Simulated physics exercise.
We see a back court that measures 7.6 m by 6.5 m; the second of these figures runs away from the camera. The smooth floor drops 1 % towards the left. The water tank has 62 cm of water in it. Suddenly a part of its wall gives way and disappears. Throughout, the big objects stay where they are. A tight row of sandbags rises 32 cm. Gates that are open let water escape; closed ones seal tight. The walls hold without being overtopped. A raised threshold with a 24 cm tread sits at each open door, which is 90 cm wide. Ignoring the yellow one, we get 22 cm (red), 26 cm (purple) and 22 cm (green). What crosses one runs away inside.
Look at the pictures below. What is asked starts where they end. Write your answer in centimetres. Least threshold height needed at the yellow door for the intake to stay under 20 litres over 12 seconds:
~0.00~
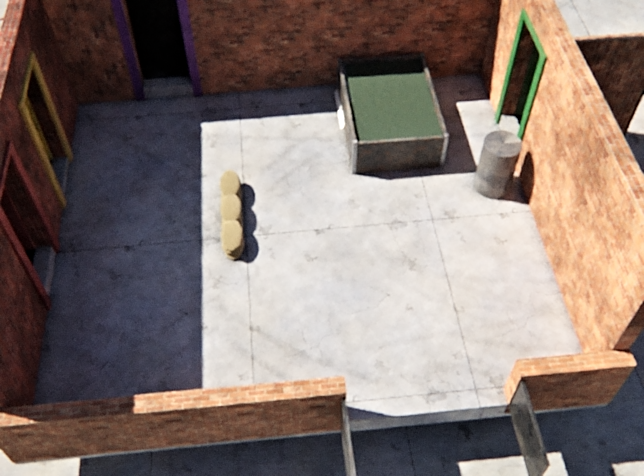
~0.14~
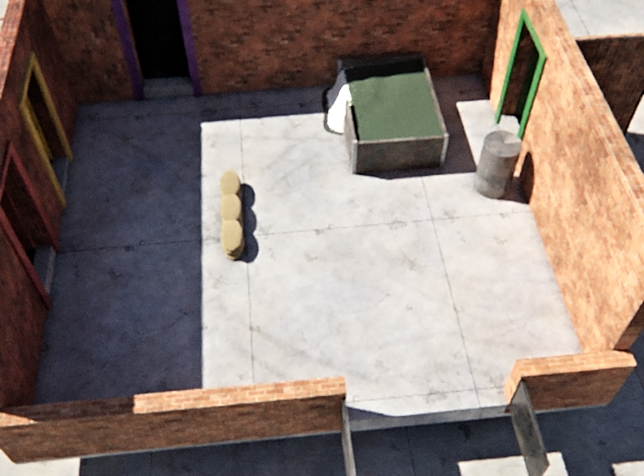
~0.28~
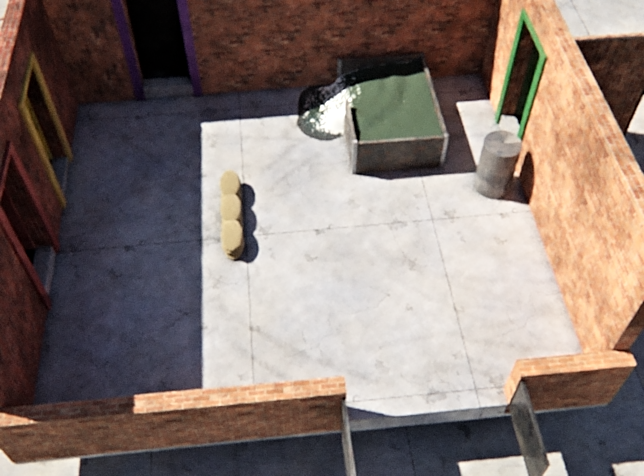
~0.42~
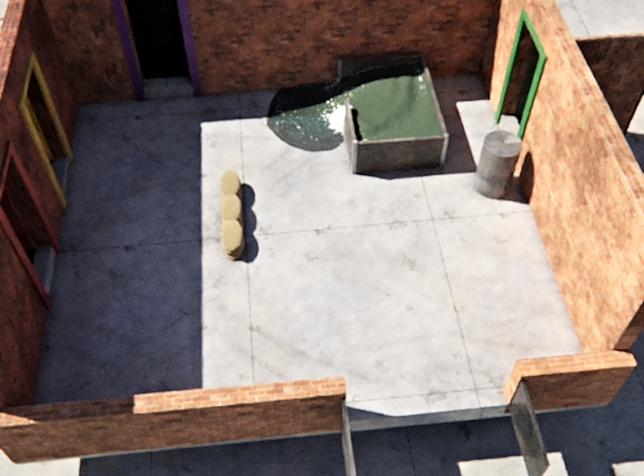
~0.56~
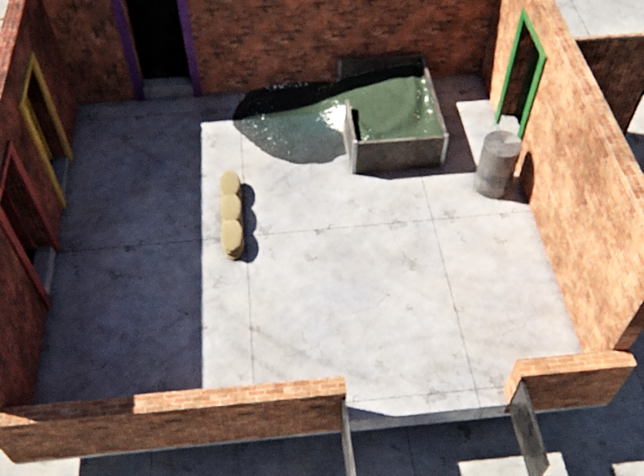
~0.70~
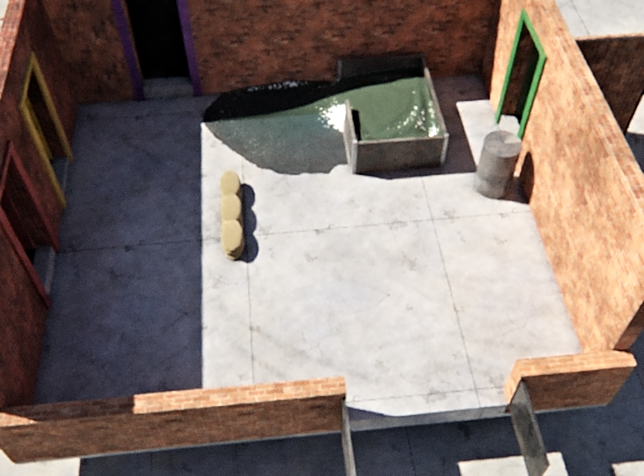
17 cm or so.
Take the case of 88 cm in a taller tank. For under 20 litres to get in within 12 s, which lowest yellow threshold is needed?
A step of about 26 cm does it.
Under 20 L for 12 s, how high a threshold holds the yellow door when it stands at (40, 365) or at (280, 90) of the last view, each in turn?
First place around 9.0 cm, second around 18 cm.
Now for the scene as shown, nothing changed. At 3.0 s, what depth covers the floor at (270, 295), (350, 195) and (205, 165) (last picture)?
Taking the spots in order: About 0, 0 and 3 centimetres.
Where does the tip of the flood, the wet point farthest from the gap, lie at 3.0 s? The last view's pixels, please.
Front tip: Approx. (52, 288) px.
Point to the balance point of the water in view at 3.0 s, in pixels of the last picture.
Around (251, 137).
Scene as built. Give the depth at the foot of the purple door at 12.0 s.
Roughly 5.0 cm deep.
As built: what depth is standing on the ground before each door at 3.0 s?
Centimetres: Yellow = 23, red = 6, purple = 7, green = 0.
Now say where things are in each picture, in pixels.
The first frame shows the water tank at (390, 100) is whole and still, 62 cm deep; the yellow door at (49, 139) is dry.
In the second frame, the front is at (331, 129), 0.3 m from the gap at (344, 100); 0.3 m2 of floor is wet, 62 cm left at the back.
In the third frame, the front is at (303, 127), 0.8 m from the gap at (344, 102); 0.8 m2 of floor is wet, 62 cm left at the back.
In the fourth frame, the gap is at (344, 103), the front 1.3 m out at (273, 124); the back of the water tank holds 60 cm.
In the fifth frame, the front is at (239, 123), 1.9 m from the gap at (344, 103); 2.9 m2 of floor is wet, 52 cm left at the back.
In the sixth frame, water pours out at (344, 102) and has run 2.5 m, to (209, 118); about 6 cm deep outside, 53 cm at the back; the yellow door at (49, 139), 5.0 m from the gap, is still 2.7 m from the nearest water.
After 1.4 s water covers 20 % of the floor, deepest (32 cm) near (333, 104); it has not reached the yellow door.
After 3.0 s water covers 30 % of the floor, deepest (28 cm) near (77, 117); 23 cm at the yellow door, 13 litres in over its 15 cm threshold.
After 12.0 s water covers 85 % of the floor, deepest (10 cm) near (30, 436); 7 cm at the yellow door, 37 litres in over its 15 cm threshold.
At the yellow door as built, the water arrived by 2.0 s and peaked near 24 cm at 2.6 s.
With a threshold of 15 cm, 37 litres would have come in within the 12 s; with 20 cm, 9 litres. So under 20 litres takes about 17 cm.
